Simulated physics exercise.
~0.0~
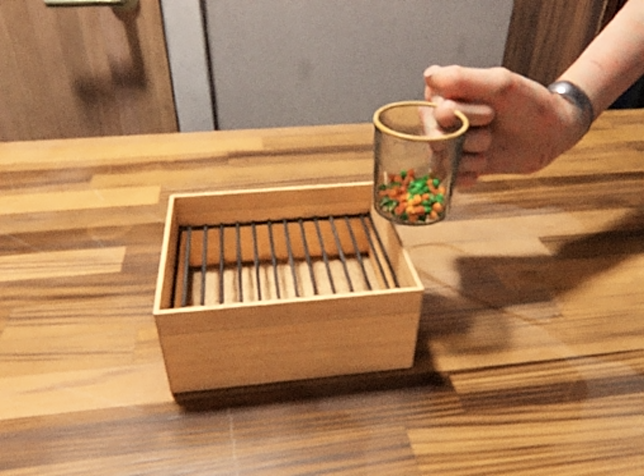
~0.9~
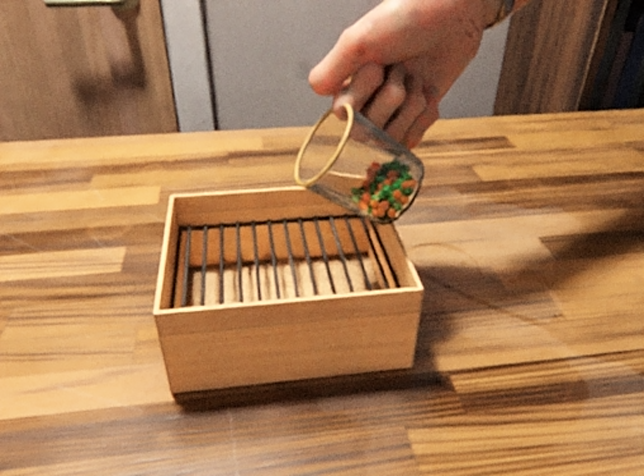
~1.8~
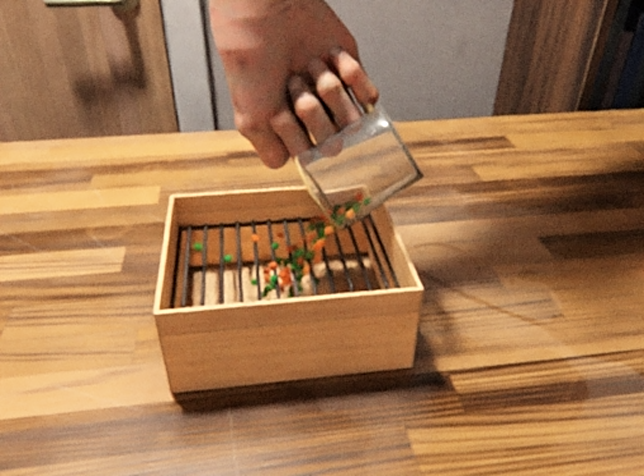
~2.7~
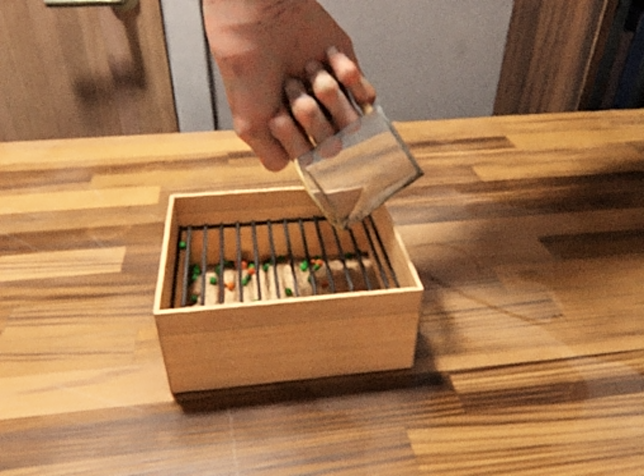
On a wooden counter, a hand tipping orange and green bits from a clear cup over a wire rack, most falling through.
